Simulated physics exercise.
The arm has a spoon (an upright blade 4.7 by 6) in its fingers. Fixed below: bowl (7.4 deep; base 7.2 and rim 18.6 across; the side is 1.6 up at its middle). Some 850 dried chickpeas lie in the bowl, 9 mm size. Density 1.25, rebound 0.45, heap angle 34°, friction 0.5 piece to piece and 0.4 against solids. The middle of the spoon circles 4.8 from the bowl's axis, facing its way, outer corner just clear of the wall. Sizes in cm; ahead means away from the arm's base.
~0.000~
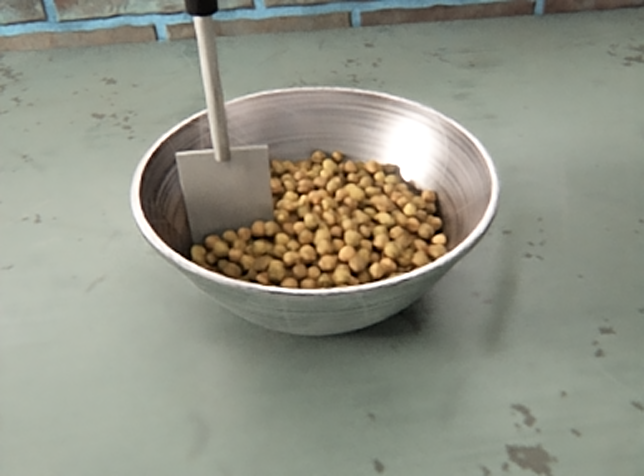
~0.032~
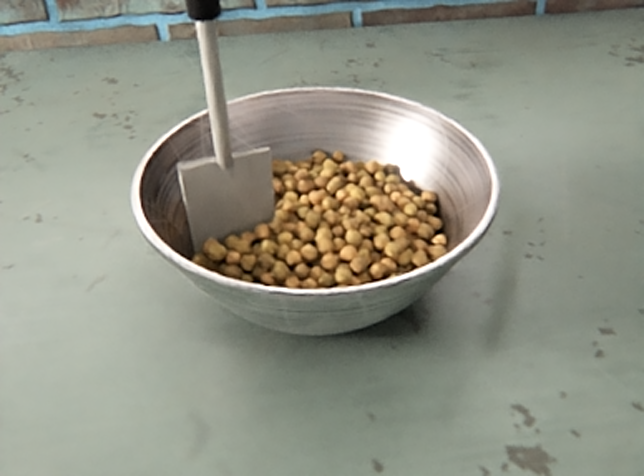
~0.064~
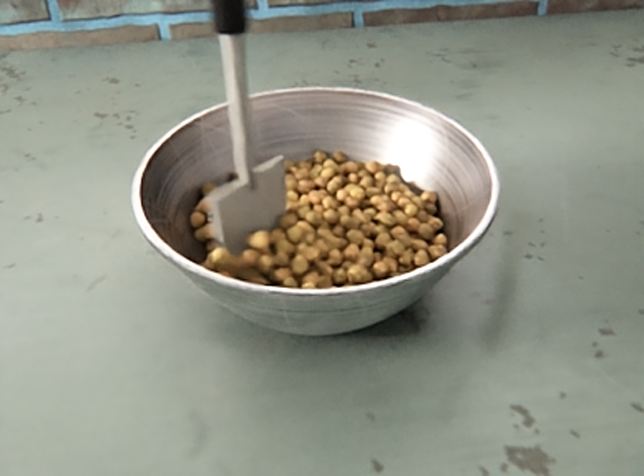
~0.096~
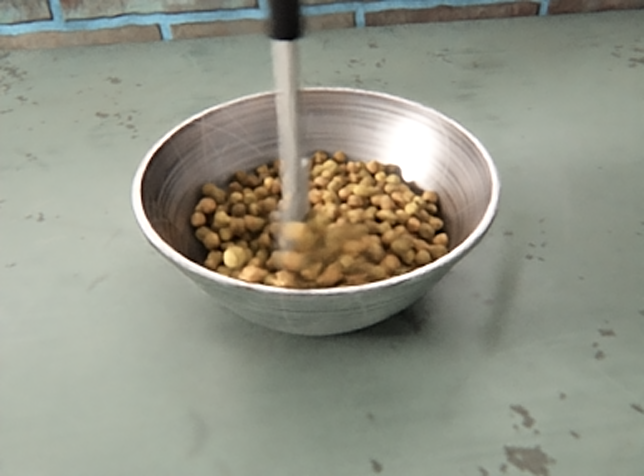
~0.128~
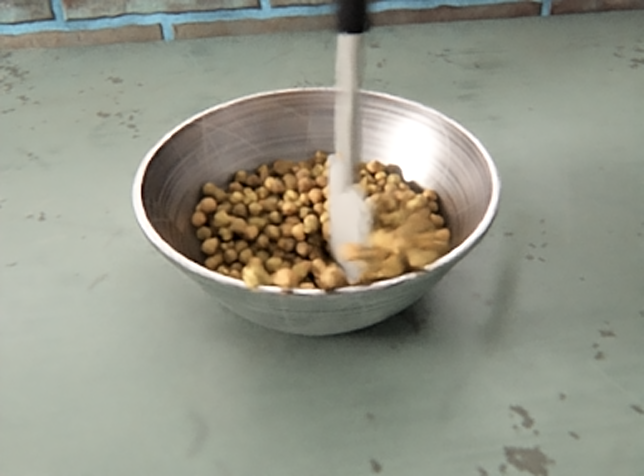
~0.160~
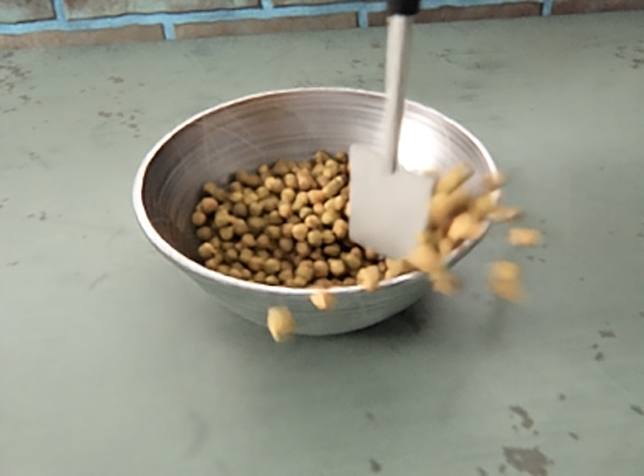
A flat metal blade on an upright handle sweeps from left to right through the near side of a metal bowl of chickpeas, pushing them along and then flinging several over the right and front rim.
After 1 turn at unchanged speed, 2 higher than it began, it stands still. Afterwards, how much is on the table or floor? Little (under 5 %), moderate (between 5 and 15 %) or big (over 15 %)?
A moderate share, between 5 and 15 %, ends on the table or floor.
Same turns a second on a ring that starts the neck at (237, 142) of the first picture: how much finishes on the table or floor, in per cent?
About 20 per cent.
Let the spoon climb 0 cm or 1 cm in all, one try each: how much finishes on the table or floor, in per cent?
Some 25 and 15 per cent.
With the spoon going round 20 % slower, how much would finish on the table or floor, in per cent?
It would be near 5 per cent.
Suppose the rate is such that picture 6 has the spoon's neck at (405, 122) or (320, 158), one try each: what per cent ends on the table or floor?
About 10 and 5 per cent.
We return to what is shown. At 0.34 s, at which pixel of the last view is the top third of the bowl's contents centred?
Near (305, 191).
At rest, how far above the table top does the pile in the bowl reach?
Some 6.0 cm.
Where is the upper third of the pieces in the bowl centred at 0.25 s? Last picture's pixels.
Near (354, 183).
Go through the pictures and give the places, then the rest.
The first picture shows spoon neck at (218, 124), 0° round; upper third of the load around (323, 221), from x 195 to 440, top at y 160; 846 in the bowl.
The second picture shows spoon neck at (221, 131), 12° round; upper third of the load around (320, 222), from x 195 to 440, top at y 160.
The third picture shows spoon neck at (245, 149), 41° round; upper third of the load around (322, 225), from x 200 to 440, top at y 160.
The fourth picture shows spoon neck at (293, 158), 71° round; upper third of the load around (333, 225), from x 200 to 440, top at y 160.
The fifth picture shows spoon neck at (349, 152), 101° round; upper third of the load around (365, 222), from x 200 to 445, top at y 160; 844 in the bowl, 2 in flight or on the tool.
The sixth picture shows spoon neck at (393, 133), 131° round; upper third of the load around (384, 208), from x 200 to 525, top at y 160; 835 in the bowl, 11 in flight or on the tool.
After 0.25 s, 215° round, highest piece 14 above the table; 800 in the bowl, 2 on the table or floor, 44 in flight or on the tool.
After 0.34 s, 299° round, highest piece 11 above the table; 772 in the bowl, 35 on the table or floor, 39 in flight or on the tool.
After 0.58 s, 0° round, highest piece 6 above the table; 759 in the bowl, 87 on the table or floor.
After 1.28 s, 0° round, highest piece 6 above the table; 759 in the bowl, 87 on the table or floor.
At rest, 759 in the bowl, 87 on the table or floor. That is 10 % on the table or floor.
